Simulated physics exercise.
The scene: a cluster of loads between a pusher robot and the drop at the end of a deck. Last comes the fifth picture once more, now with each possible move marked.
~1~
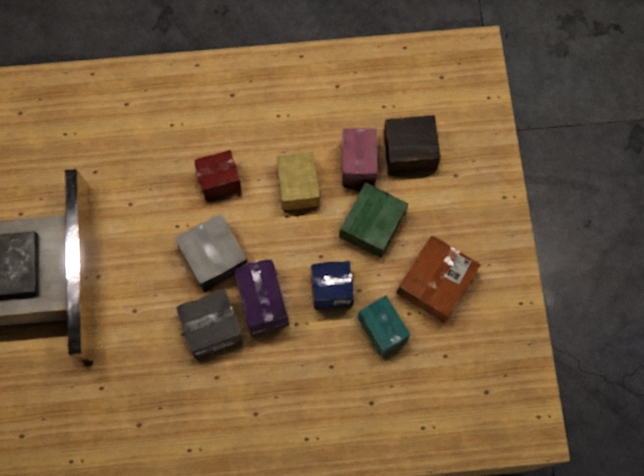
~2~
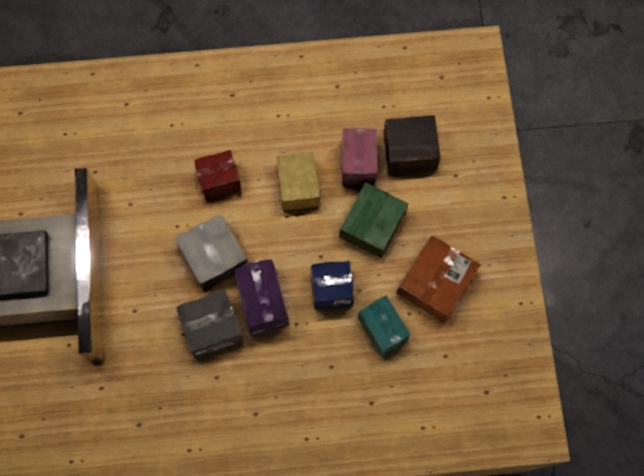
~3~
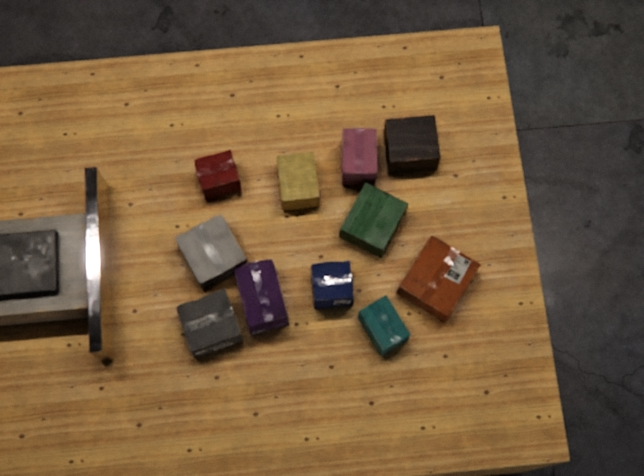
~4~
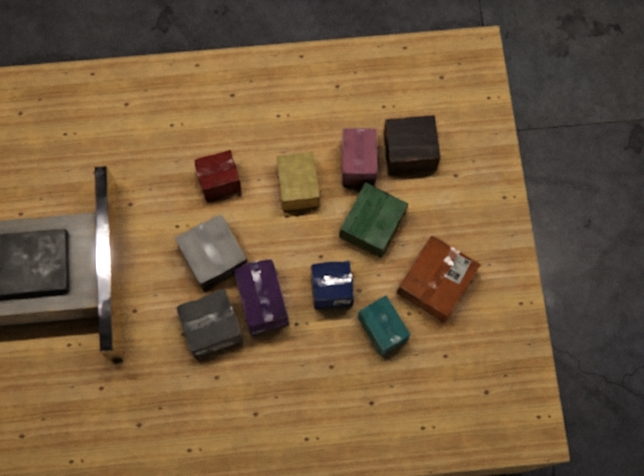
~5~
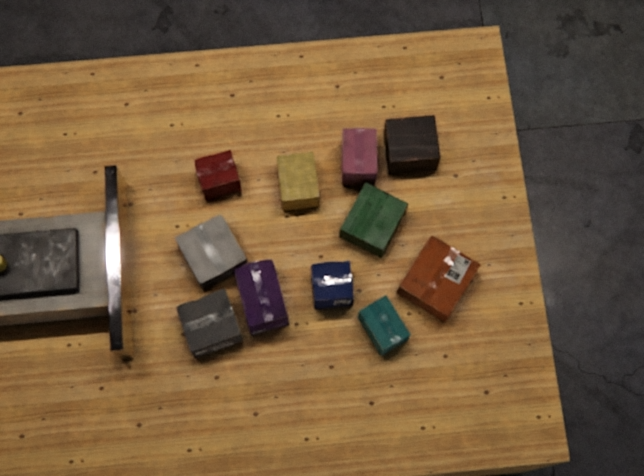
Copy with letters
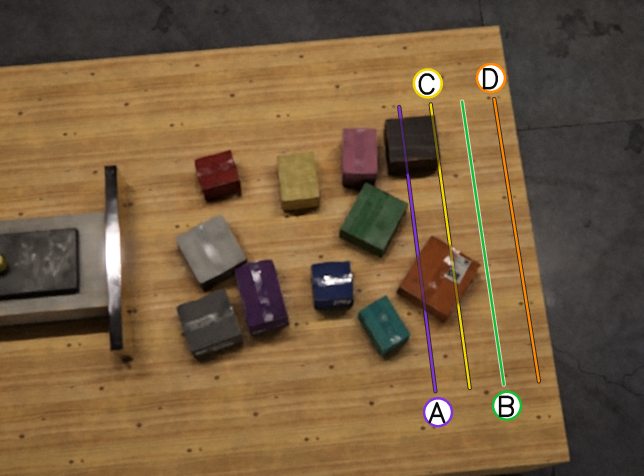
A flat-fronted pusher machine, grey with a dark upright blade, slides slowly and steadily rightward from the left side of a wooden deck seen from above, its blade still short of the boxes. Red, yellow, pink and black boxes sit farthest up, with green and orange at right, and white, grey, purple, blue and turquoise lower down. The boxes and the camera stay still.
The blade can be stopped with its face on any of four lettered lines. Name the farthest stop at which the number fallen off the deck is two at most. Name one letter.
A is the last line within the limit.
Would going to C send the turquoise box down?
By then, no.
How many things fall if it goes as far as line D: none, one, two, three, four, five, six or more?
In all, six or more.
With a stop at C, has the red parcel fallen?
No.
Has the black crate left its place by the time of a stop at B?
Yes.
On the marked copy, A at (417, 243); B at (482, 237); C at (449, 240); D at (516, 234).
Following A. Soon after the start, robot (150, 252); grey parcel (265, 326); red parcel (247, 176).
Later, robot (258, 242); orange parcel (498, 264); black crate (461, 139).
In the end, robot (343, 235); black crate over the edge; orange parcel over the edge; two fallen.
As for the rest, B drops seven; C drops five; D drops ten.
